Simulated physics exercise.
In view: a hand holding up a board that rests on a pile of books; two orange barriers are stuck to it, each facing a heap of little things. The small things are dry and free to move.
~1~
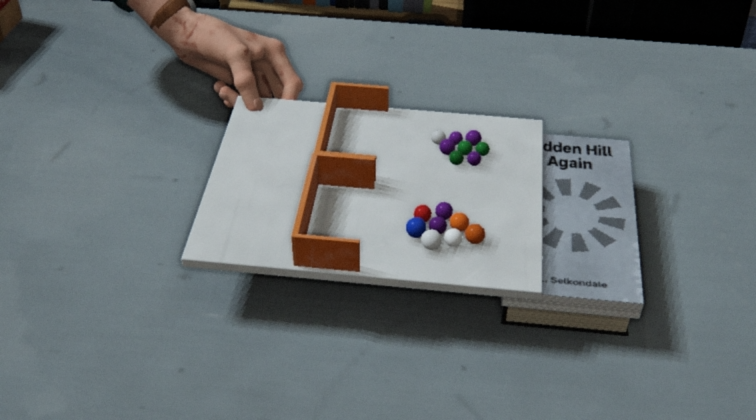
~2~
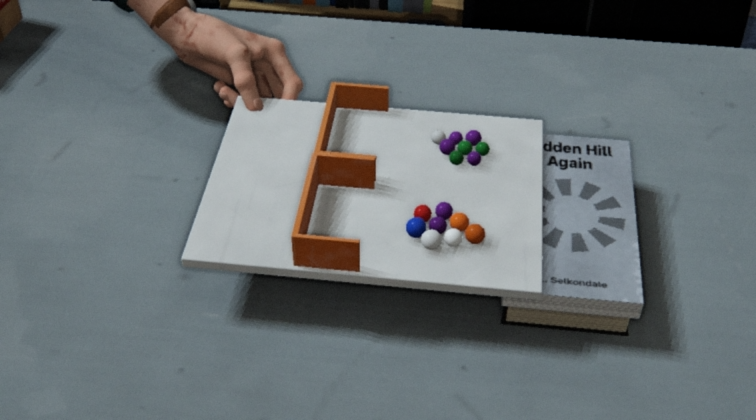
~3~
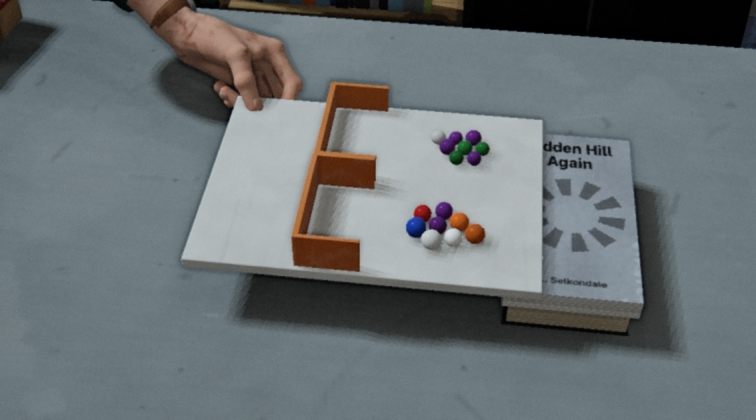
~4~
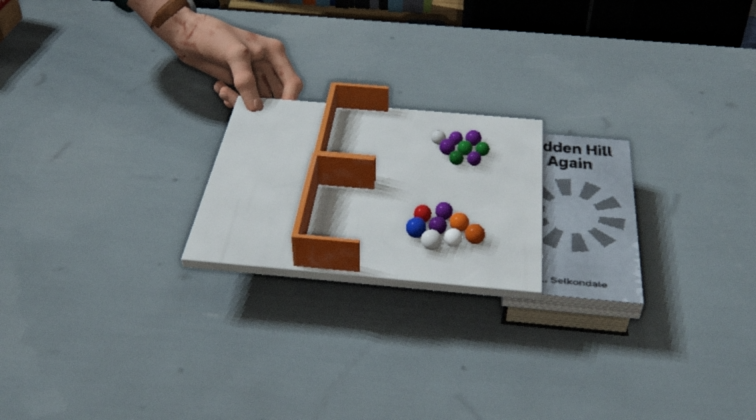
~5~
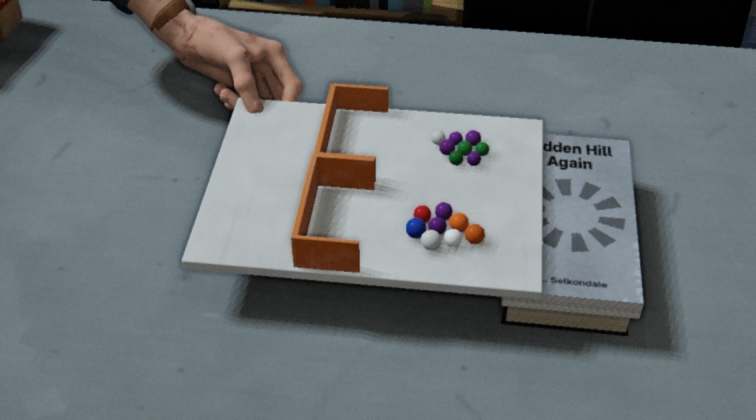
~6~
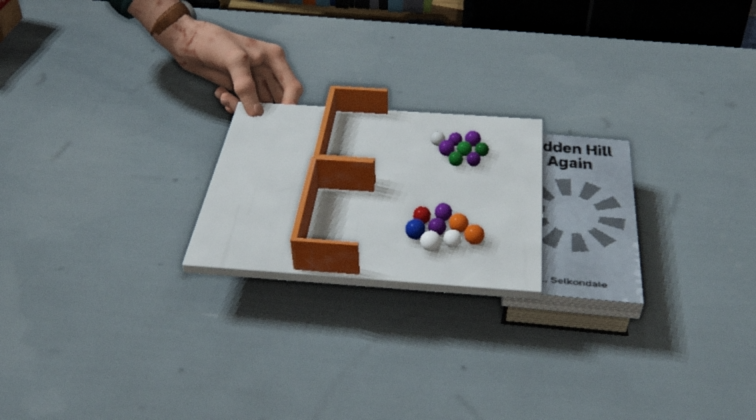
On a gray tabletop, a hand held one end of a white board resting on books, with two clusters of colorful balls facing orange barriers, and lowered that end very slightly while the balls stayed put.
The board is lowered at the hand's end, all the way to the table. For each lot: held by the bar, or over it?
In the end the near lot halts at the strip, and the far lot halts at the strip.
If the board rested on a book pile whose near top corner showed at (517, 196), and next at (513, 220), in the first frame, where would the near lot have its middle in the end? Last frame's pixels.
One: (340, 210). Two: (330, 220).
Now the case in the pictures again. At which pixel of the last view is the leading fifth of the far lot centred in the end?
Around (333, 178).
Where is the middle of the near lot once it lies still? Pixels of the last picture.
Around (321, 238).
Then, 0.26 s on from there, board sloping at 8°; near lot on its way down; far lot on its way down.
Then, 0.54 s on from there, board resting at 11°; near lot on its way down; far lot on its way down.
Then, 0.87 s on from there, board resting at 11°; near lot has reached its bar; far lot has reached its bar.
In the end, board resting at 11°; near lot gathered behind its bar; far lot gathered behind its bar.
